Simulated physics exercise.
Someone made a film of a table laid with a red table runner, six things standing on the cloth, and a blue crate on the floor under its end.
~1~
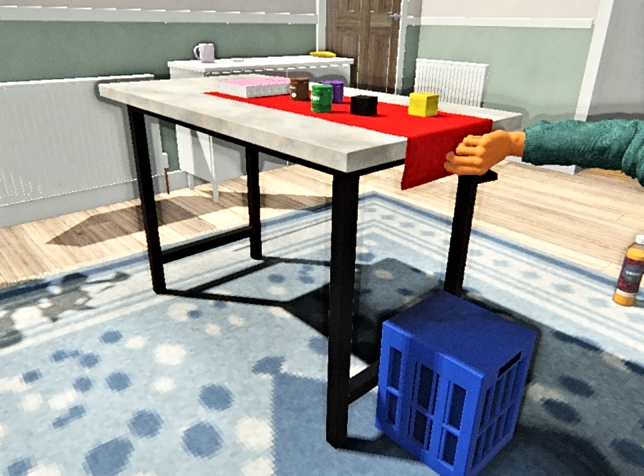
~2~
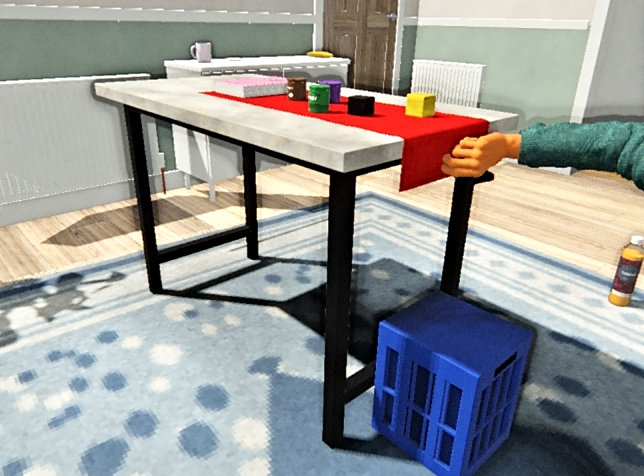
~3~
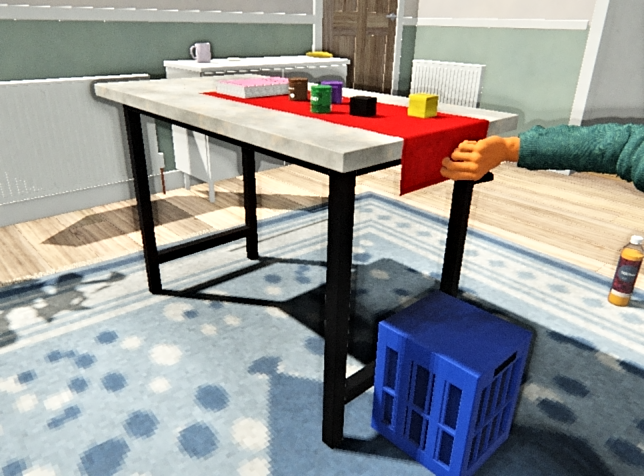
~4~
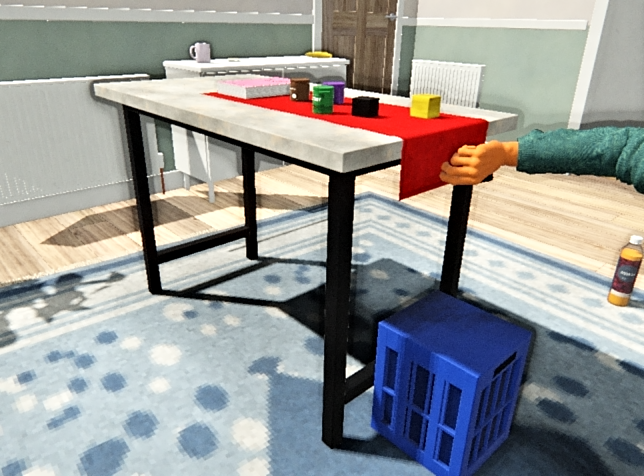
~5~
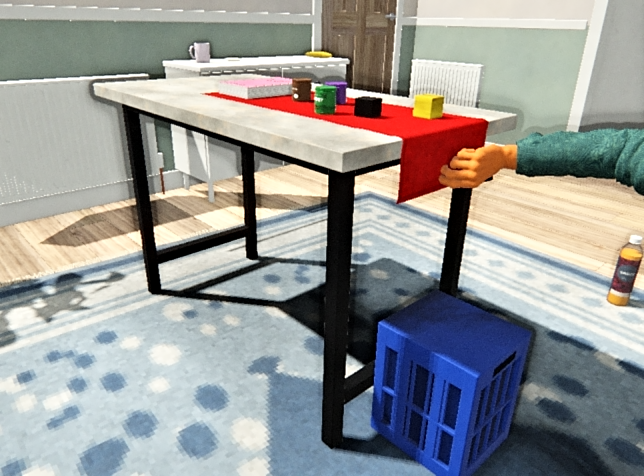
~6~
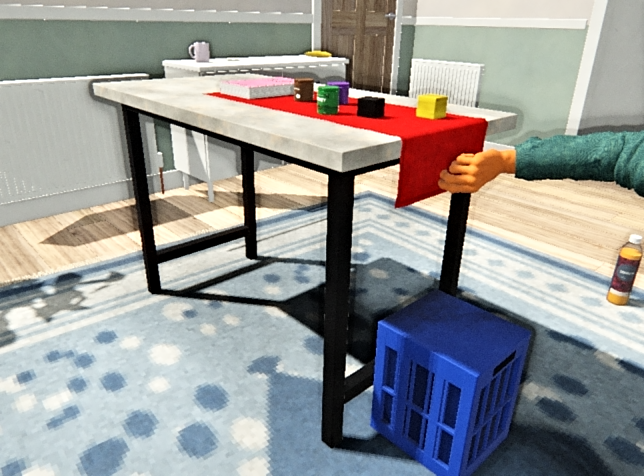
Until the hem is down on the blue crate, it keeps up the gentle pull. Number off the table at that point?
Three.
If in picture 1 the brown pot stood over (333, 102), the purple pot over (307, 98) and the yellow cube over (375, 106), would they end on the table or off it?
Brown pot: Stays. Purple pot: Stays. Yellow cube: Goes.
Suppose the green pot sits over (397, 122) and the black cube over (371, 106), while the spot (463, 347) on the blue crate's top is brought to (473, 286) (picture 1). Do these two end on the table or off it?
Result: Green pot gone, black cube still there.
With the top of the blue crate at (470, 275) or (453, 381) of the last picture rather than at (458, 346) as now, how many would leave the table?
Then 1 and 4.
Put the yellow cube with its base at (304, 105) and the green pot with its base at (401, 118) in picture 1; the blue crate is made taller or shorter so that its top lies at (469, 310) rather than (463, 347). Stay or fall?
So the yellow cube stays there, and the green pot leaves.
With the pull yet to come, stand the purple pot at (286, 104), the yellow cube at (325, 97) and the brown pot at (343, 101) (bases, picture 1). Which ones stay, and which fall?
The purple pot ends up on top, the yellow cube ends up on top and the brown pot ends up on top.
Soon after, hem near (437, 245); yellow cube gone.
After that, hem near (433, 293); yellow cube and black cube gone.
And then, hem on the crate; yellow cube, black cube and green pot gone.
In the end, hem on the crate; yellow cube, black cube and green pot gone. It carries off three.
